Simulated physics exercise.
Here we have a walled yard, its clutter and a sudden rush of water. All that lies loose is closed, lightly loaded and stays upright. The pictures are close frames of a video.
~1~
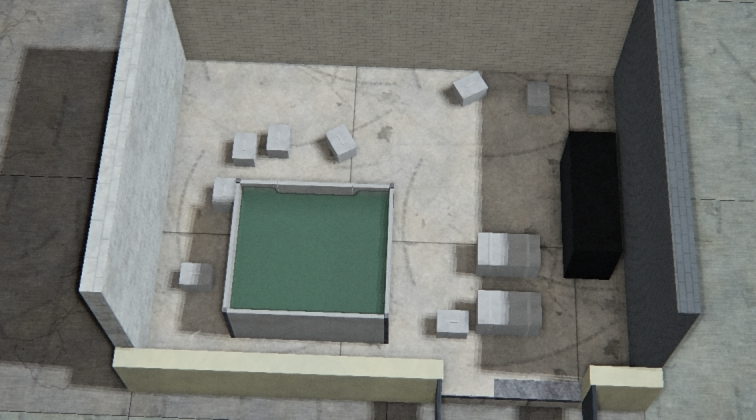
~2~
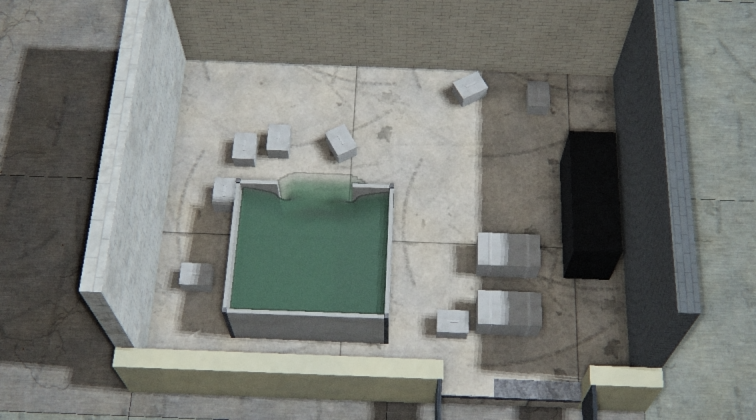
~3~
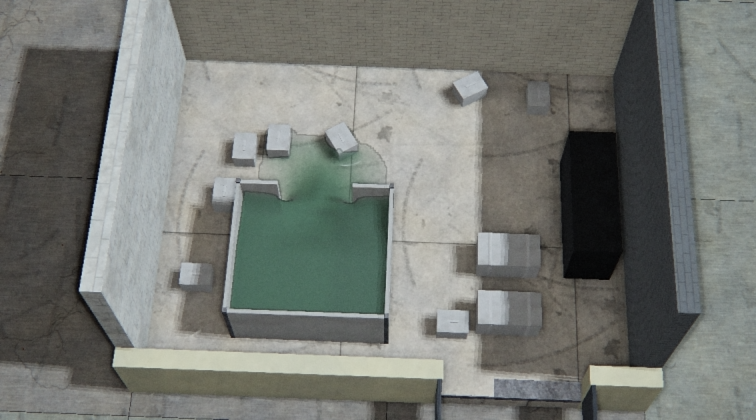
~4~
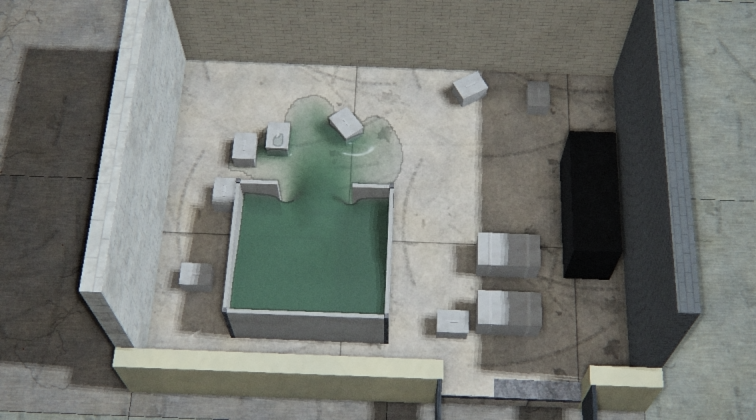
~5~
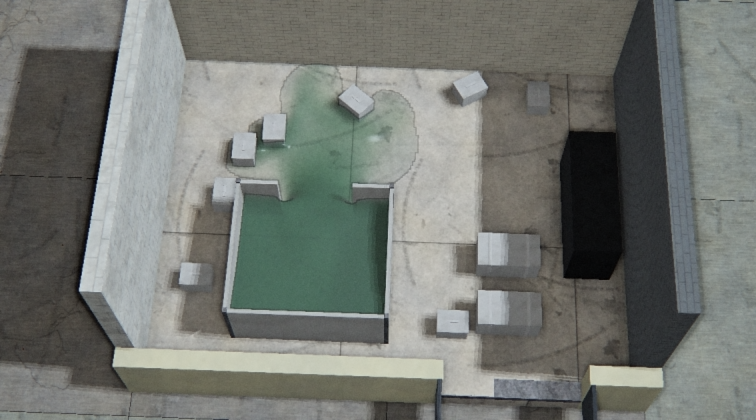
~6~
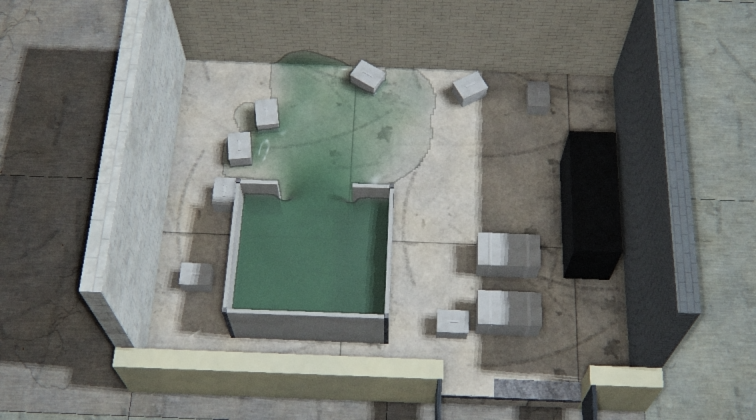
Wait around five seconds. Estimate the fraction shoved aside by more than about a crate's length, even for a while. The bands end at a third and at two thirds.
That comes to two thirds or more.
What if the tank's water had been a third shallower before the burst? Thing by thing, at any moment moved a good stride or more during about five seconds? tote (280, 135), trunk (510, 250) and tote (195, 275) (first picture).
In that order: Shifted that much, less than that, short of that.
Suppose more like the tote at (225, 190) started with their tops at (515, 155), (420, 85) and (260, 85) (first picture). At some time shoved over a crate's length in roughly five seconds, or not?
One after the other: Swept aside, shifted that much, that far or more.
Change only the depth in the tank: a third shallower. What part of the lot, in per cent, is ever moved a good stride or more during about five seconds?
Close to 40 %.
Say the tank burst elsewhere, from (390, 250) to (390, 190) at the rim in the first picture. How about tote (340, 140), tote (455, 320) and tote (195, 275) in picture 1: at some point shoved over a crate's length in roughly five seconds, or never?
As listed: Not that far, short of that, no.
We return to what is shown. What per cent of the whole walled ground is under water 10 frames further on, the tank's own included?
Near 55 in a hundred.
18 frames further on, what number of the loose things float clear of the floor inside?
I count 2.
A moment on, 2 of 10 are well off their spots; 1 afloat.
Next, 4 of 10 are well off their spots; 2 afloat.
Later, 7 of 10 are well off their spots; 2 afloat.
In the end, 7 of 10 are well off their spots, and 7 have been at some point; 3 afloat.
